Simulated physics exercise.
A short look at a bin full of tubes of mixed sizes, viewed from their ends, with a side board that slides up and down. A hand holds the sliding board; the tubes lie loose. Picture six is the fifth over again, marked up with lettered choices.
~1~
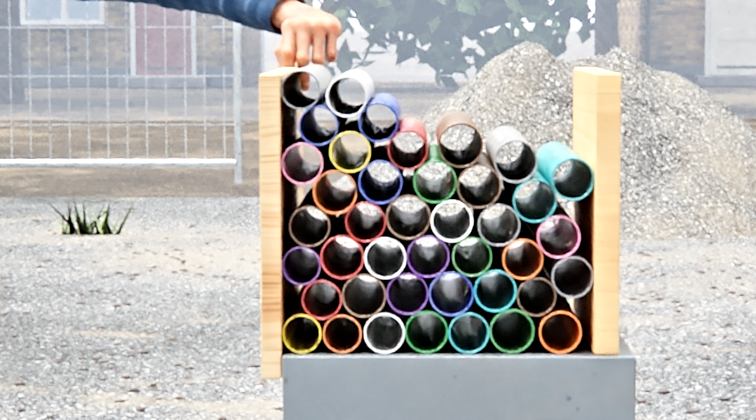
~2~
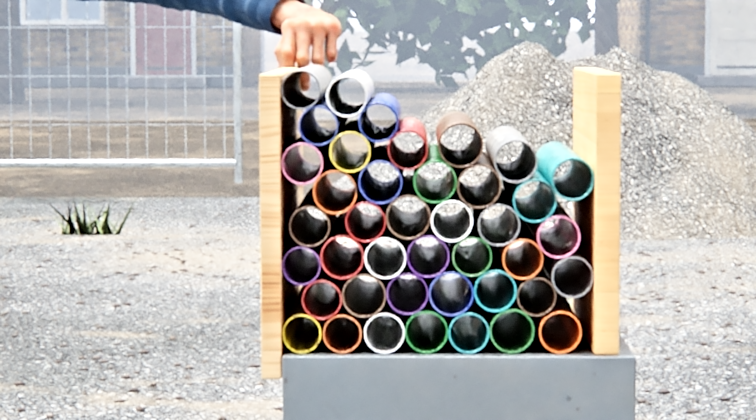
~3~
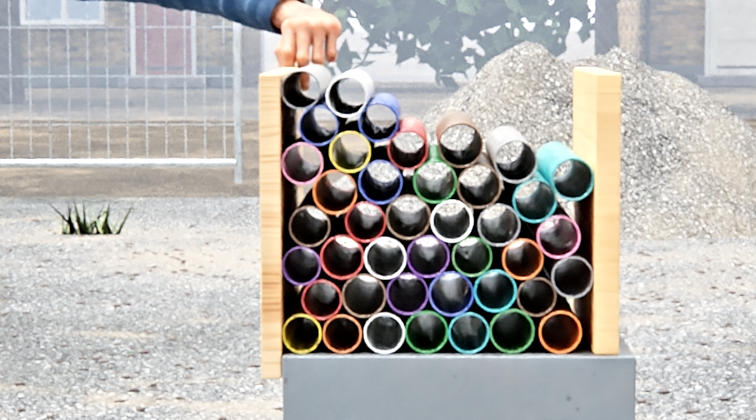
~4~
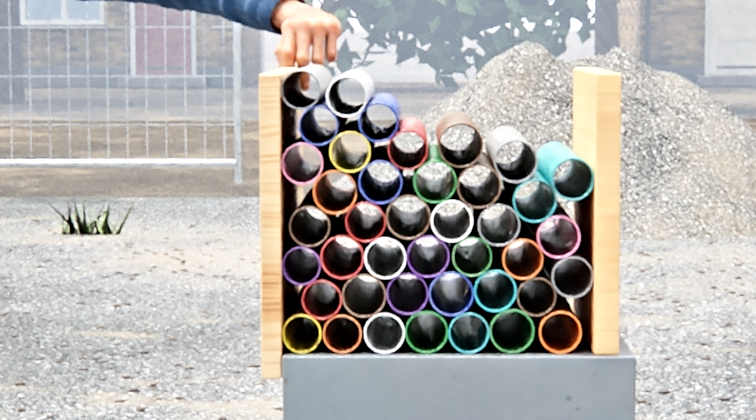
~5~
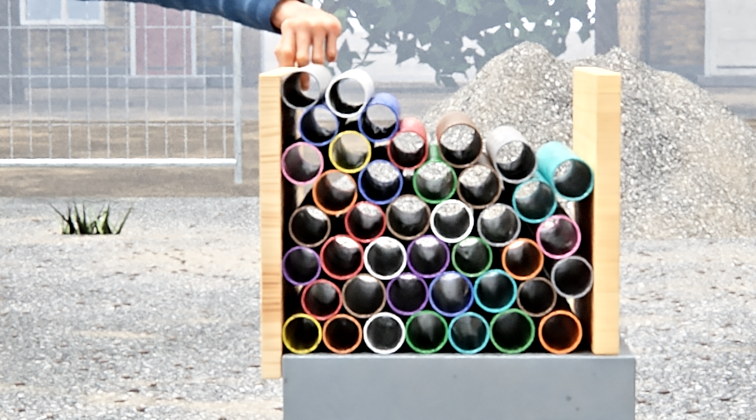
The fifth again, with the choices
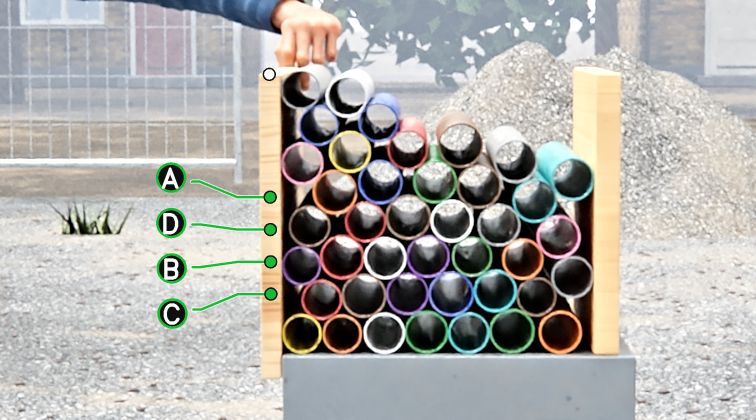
A hand rests at the top left of a bin of colourful tubes, nothing visibly moving.
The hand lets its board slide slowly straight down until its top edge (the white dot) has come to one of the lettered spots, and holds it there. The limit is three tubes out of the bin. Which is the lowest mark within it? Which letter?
Lower it to A and no more.
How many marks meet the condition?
The number is one.
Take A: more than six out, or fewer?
Fewer than six.
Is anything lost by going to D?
Yes, at D.
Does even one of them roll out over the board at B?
Yes, at B.
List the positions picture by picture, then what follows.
In the first frame, a yellow tube (302, 334); a green tube (512, 332); a purple tube (407, 294).
In the second frame, a purple tube (407, 294); a brown tube (536, 297).
In the third frame, a red tube (365, 222); a grey tube (499, 225).
In the fourth frame, a turquoise tube (535, 201); a grey tube (516, 162).
In the fifth frame, a white tube (347, 97); side board (283, 210); a yellow tube (302, 334).
On the marked copy, A at (270, 197); B at (270, 262); C at (271, 294); D at (270, 229); the white dot at (269, 75).
With A. Early on, top of the board (281, 133).
Further on, top of the board (281, 197).
At the end, top of the board (281, 197), one out over the board.
As for the rest, B more than three out over the board; C more than three out over the board; D more than three out over the board.
